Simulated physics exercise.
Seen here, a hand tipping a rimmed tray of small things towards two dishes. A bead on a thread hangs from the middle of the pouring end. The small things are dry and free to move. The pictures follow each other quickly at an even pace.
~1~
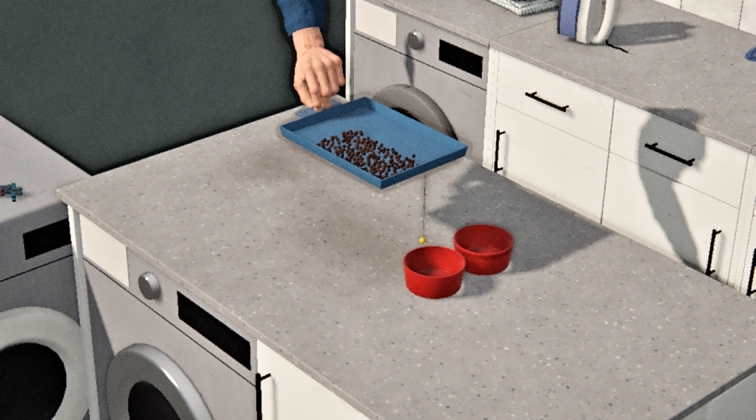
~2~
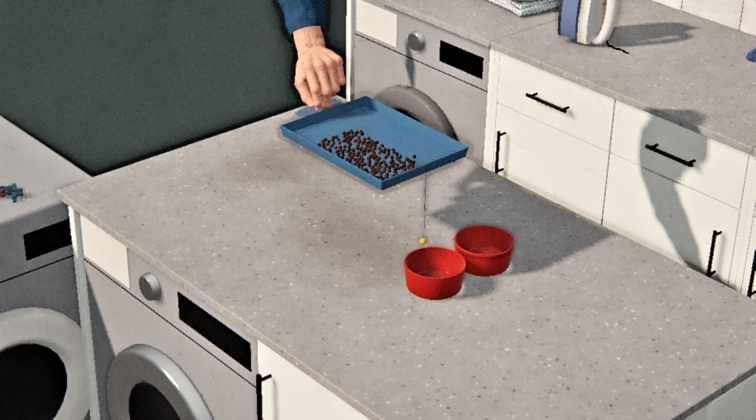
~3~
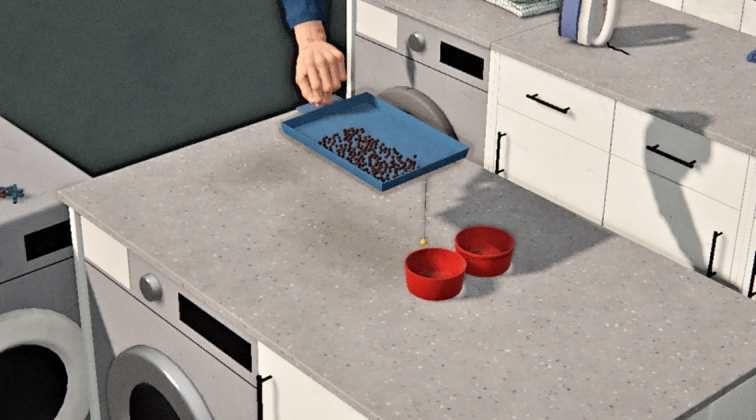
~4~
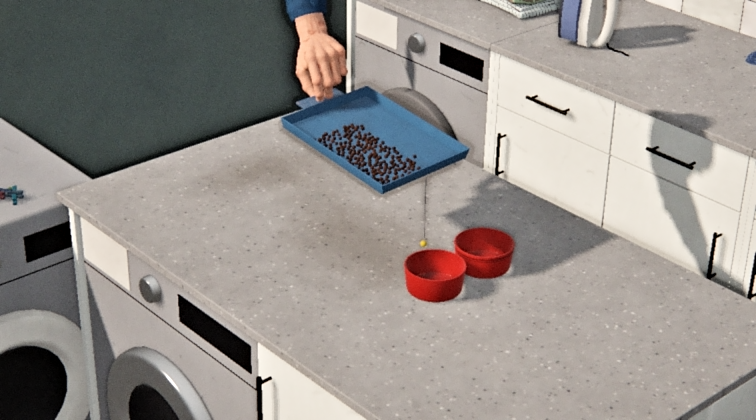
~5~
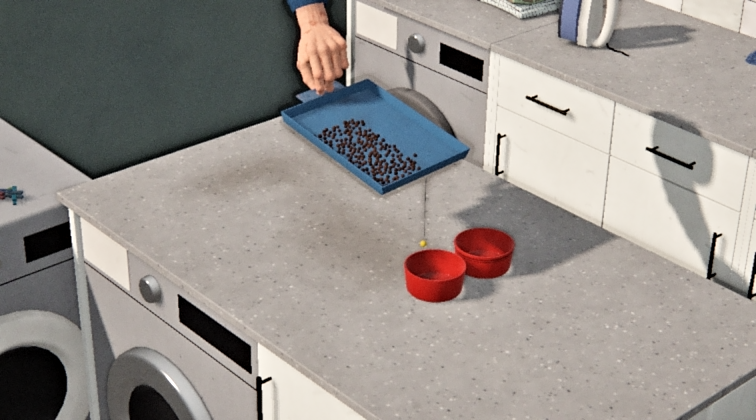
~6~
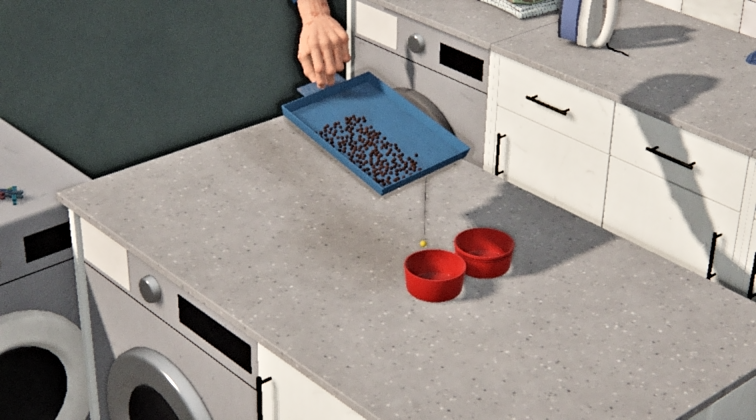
A hand in a blue sleeve holds a rimmed blue tray of small dark brown berries above a speckled grey counter, seen from above at an angle in a room with washing machines and white drawers. Two red dishes stand near the tray's front edge, where a small yellow bead hangs on a thread. The hand slowly raises the back of the tray, tilting it slightly towards its near corner, while the berries barely shift and the camera stays still.
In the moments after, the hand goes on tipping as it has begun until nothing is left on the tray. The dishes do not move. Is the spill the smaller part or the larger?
They take only the smaller part between them.
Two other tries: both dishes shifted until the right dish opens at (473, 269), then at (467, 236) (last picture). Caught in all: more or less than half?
One: Not half. Two: Not half.
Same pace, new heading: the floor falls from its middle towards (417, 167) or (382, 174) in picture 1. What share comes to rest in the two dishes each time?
About 70 and 0 per cent.
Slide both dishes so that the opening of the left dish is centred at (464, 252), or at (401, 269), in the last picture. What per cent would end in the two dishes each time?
About 0 and 90 per cent.
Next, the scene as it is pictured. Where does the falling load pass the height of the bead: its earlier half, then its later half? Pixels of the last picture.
Early half (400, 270), late half (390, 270).
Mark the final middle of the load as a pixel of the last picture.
Around (400, 311).
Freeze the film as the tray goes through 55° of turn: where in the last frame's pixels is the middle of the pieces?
At about (390, 171).
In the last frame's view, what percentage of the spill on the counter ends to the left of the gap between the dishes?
Some 90 per cent.
Just after the last frame, tray tipped steeply; almost all on the tray; just a few in the air.
A moment on, tray tipped right over; roughly a third on the tray; just a few in the left dish; roughly a quarter outside both; roughly a third in the air.
Further on, tray tipped past a quarter turn; about a tenth in the left dish; the larger part outside both.
When it is over, tray tipped past a quarter turn; about a tenth in the left dish; not one in the right dish; the larger part outside both.
